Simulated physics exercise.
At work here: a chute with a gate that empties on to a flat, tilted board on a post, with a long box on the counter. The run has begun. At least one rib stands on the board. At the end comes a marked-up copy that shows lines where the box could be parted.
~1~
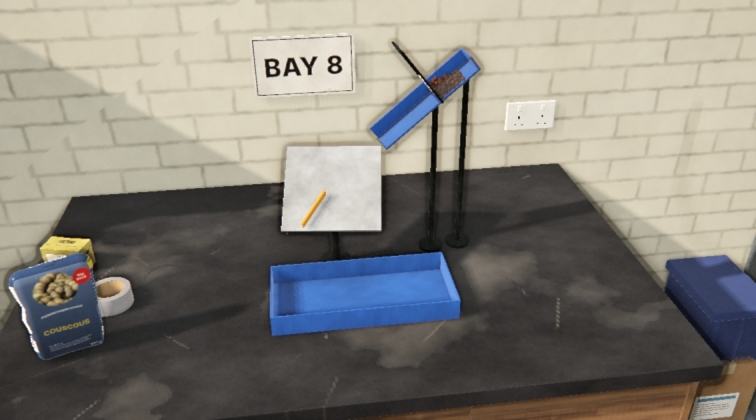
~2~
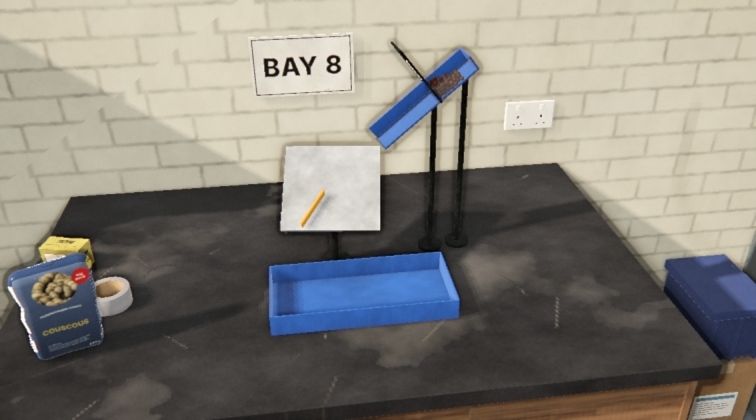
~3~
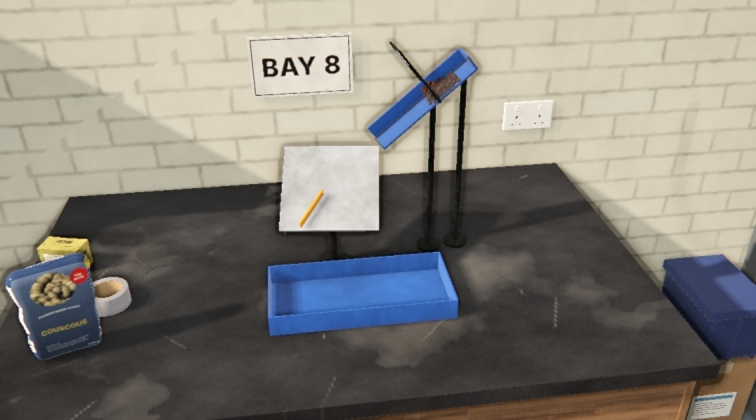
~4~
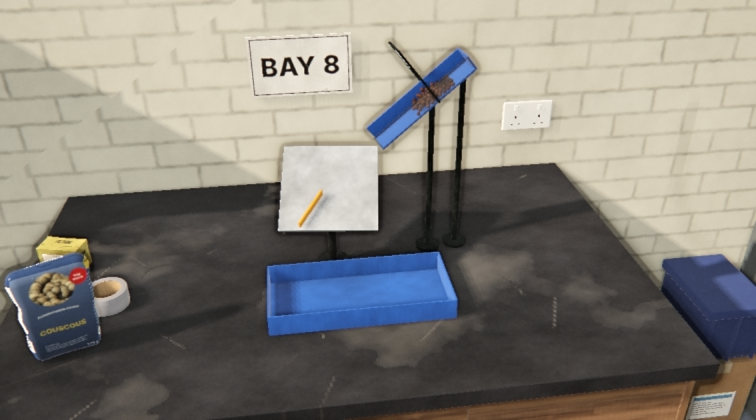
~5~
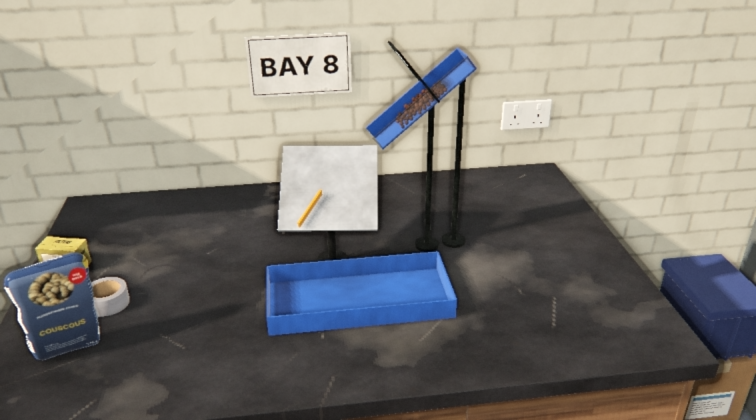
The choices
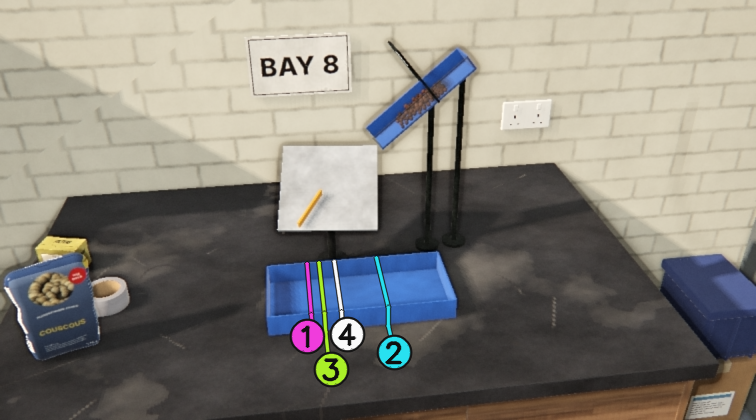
In this clip, dark brown pieces slide down and spread along a sloping blue chute mounted on black posts, while the tilted pale board with its orange rib and the empty blue box on the counter stay still.
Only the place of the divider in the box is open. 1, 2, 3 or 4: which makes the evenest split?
1.
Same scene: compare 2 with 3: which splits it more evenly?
It is 3.
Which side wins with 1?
More lands on the left.
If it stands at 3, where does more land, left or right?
More lands on the left.
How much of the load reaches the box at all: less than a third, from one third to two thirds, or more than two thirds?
More than two thirds.
On the marked copy, line 1 crosses the front rim at (311, 313); line 2 crosses the front rim at (388, 306); line 3 crosses the front rim at (324, 312); line 4 crosses the front rim at (341, 310).
If 1 is chosen, of what is caught, about two thirds on the left of the divider, about a quarter on the right.
If 2 is chosen, of what is caught, all on the left of the divider, none on the right.
If 3 is chosen, of what is caught, most on the left of the divider, a small part on the right.
If 4 is chosen, of what is caught, nearly all on the left of the divider, a small part on the right.
